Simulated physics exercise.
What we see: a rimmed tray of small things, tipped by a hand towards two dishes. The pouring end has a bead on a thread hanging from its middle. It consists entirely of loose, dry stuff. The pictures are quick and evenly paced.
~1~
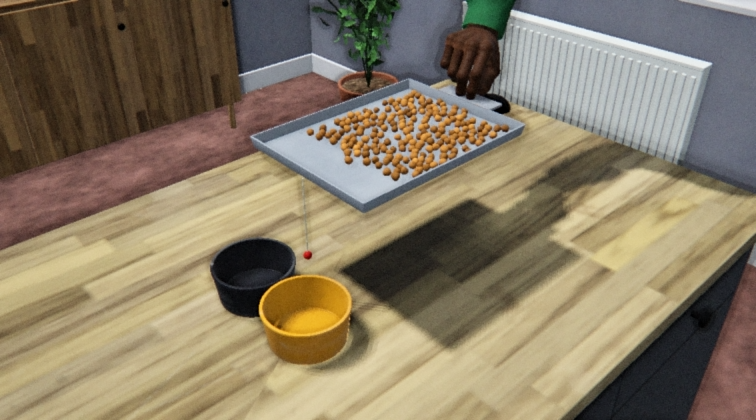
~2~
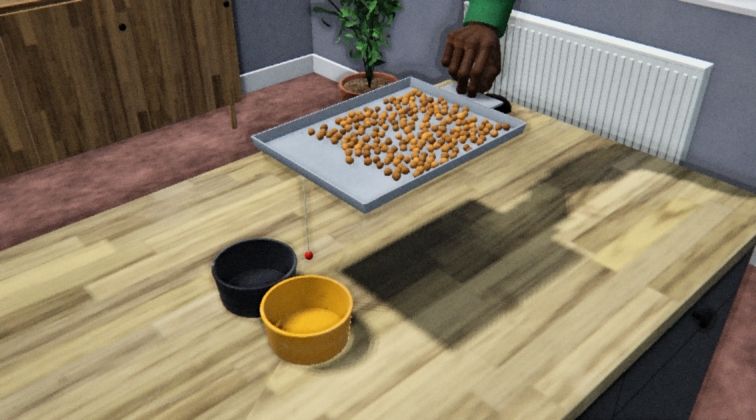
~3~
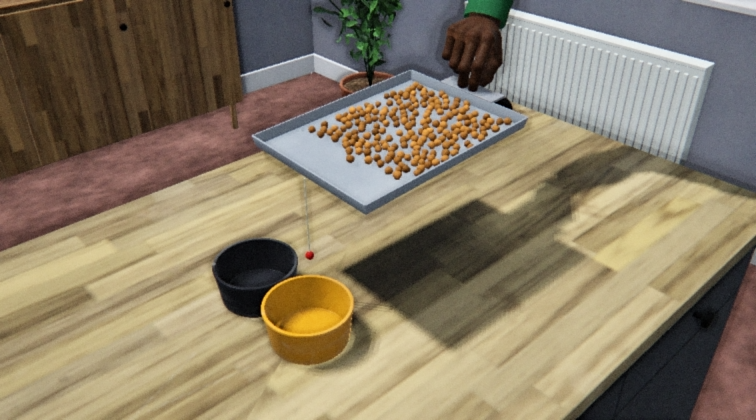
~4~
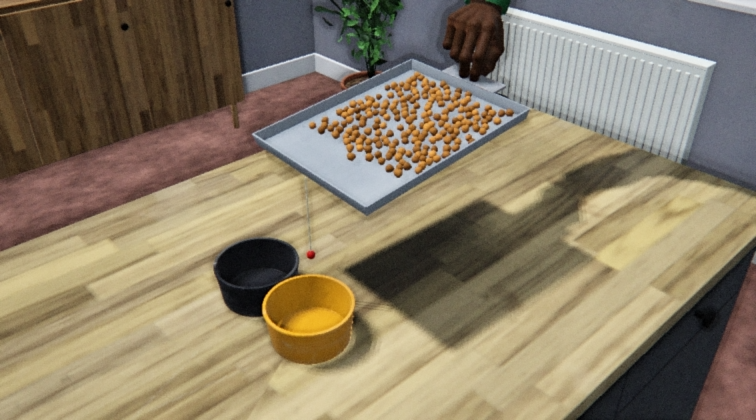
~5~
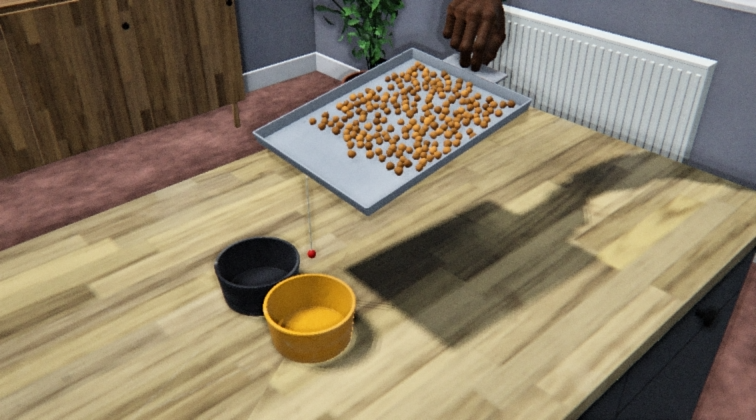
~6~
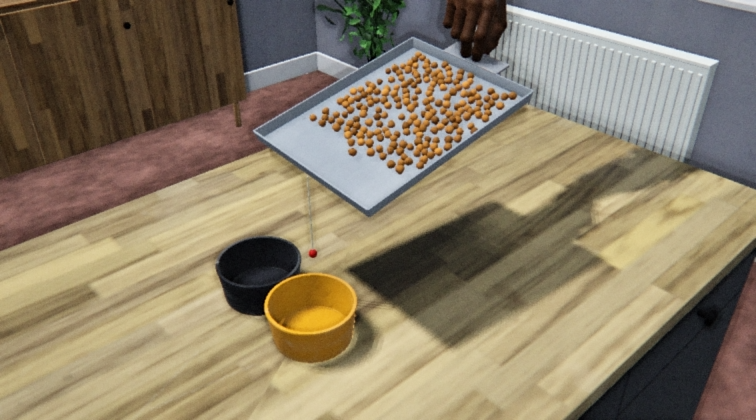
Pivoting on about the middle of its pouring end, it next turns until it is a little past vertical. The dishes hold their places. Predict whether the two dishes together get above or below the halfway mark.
Above.
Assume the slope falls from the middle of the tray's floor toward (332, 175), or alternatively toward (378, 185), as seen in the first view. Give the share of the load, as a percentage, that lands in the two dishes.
Case one near 70 %; case two near 20 %.
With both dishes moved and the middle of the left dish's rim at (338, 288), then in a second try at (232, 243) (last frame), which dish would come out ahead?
Well, first the one further left, then the one further right.
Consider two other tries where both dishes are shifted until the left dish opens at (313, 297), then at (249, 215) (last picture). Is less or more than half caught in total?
First try: Higher than half; second try: Lower than half.
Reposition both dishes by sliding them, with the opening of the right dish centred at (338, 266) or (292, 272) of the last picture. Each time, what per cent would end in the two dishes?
Some 20 percent in the first case, 20 percent in the second.
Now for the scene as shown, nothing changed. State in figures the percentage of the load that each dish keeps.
10 % left, 60 % right.
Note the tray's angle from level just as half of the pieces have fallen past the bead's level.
The angle is around 110°.
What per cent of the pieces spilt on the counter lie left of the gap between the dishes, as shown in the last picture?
10 per cent or thereabouts.
Soon, tray tipped steeply; nearly all on the tray; a stray few in the right dish; a small part in the air.
A while on, tray tipped right over; most on the tray; a small part in the right dish; a small part outside both.
Towards the end, tray tipped past a quarter turn; about two thirds in the right dish; a small part in the left dish; about a third outside both.
Finally, tray tipped past a quarter turn; about two thirds in the right dish; a small part in the left dish; about a third outside both.
